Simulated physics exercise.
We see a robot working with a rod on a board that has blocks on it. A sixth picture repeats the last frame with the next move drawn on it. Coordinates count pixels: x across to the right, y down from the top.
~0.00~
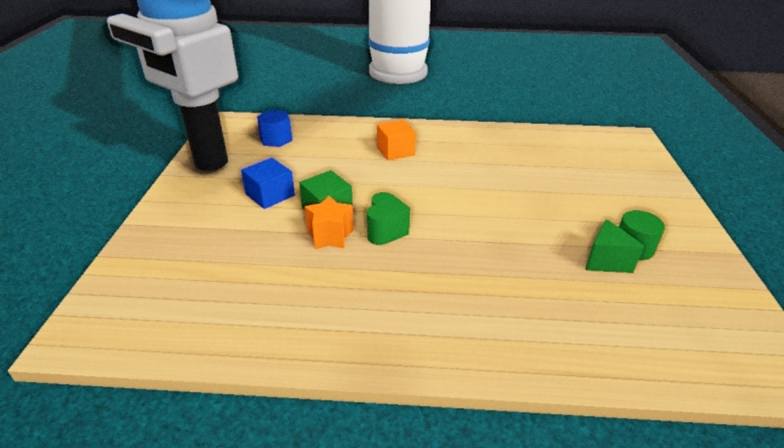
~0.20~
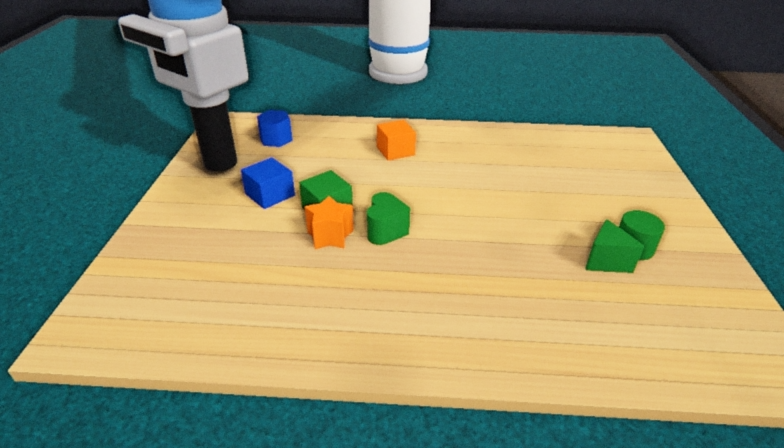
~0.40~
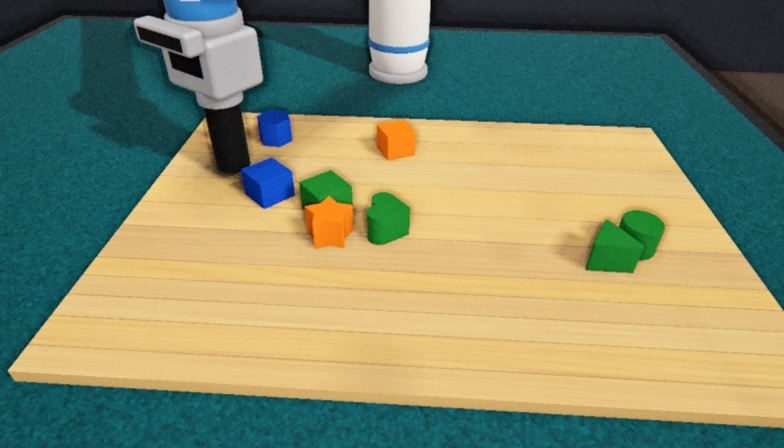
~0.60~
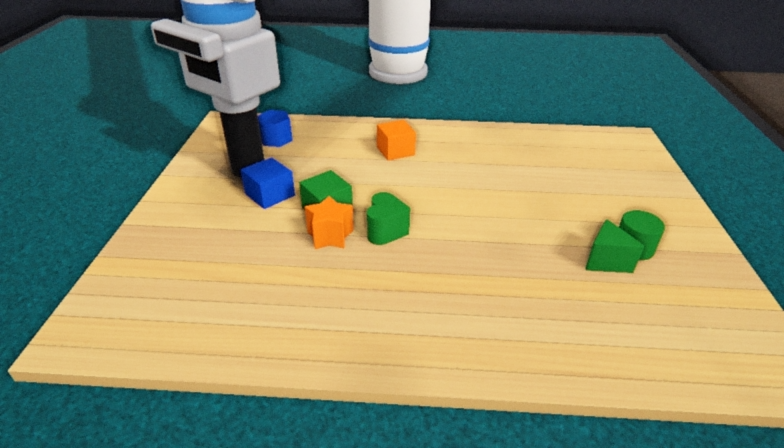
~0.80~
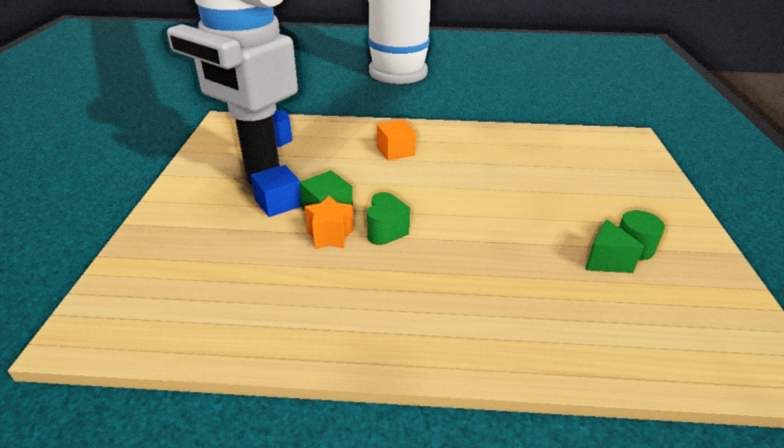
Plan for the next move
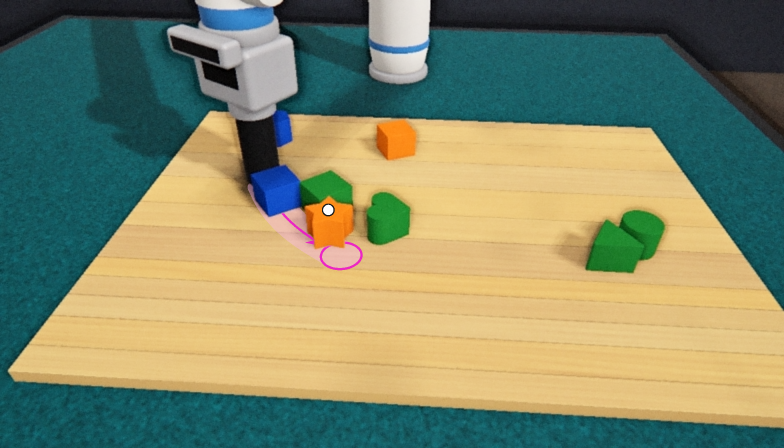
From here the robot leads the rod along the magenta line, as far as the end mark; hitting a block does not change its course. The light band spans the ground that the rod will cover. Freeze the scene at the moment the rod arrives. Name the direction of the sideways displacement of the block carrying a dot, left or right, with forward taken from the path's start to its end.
Gets pushed left.
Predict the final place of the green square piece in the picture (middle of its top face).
I predict (340, 189).
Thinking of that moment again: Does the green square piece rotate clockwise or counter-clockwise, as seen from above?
Direction: Anticlockwise.
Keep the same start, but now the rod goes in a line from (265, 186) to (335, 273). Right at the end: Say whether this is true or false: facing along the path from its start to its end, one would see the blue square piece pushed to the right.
It is true.
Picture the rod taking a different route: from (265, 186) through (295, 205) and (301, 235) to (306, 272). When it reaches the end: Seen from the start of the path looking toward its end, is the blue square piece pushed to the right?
The answer is yes.
The drawn path runs from (265, 186) via (290, 222), ending at (341, 255); the dot is on the orange star-shaped block.
The first path, step by step. One third of the way, rod (278, 201); blue square piece (293, 203); green square piece (339, 189), turned 55° anticlockwise; orange star-shaped block (336, 213), turned 40° clockwise.
Two thirds of the way, rod (304, 225); blue square piece (316, 230); green square piece (340, 189), turned 55° anticlockwise; orange star-shaped block (360, 225).
At the end, rod (341, 246); blue square piece (335, 257), turned 45° clockwise; green square piece (340, 189), turned 60° anticlockwise; orange star-shaped block (383, 230), turned 35° anticlockwise; green heart not moved.
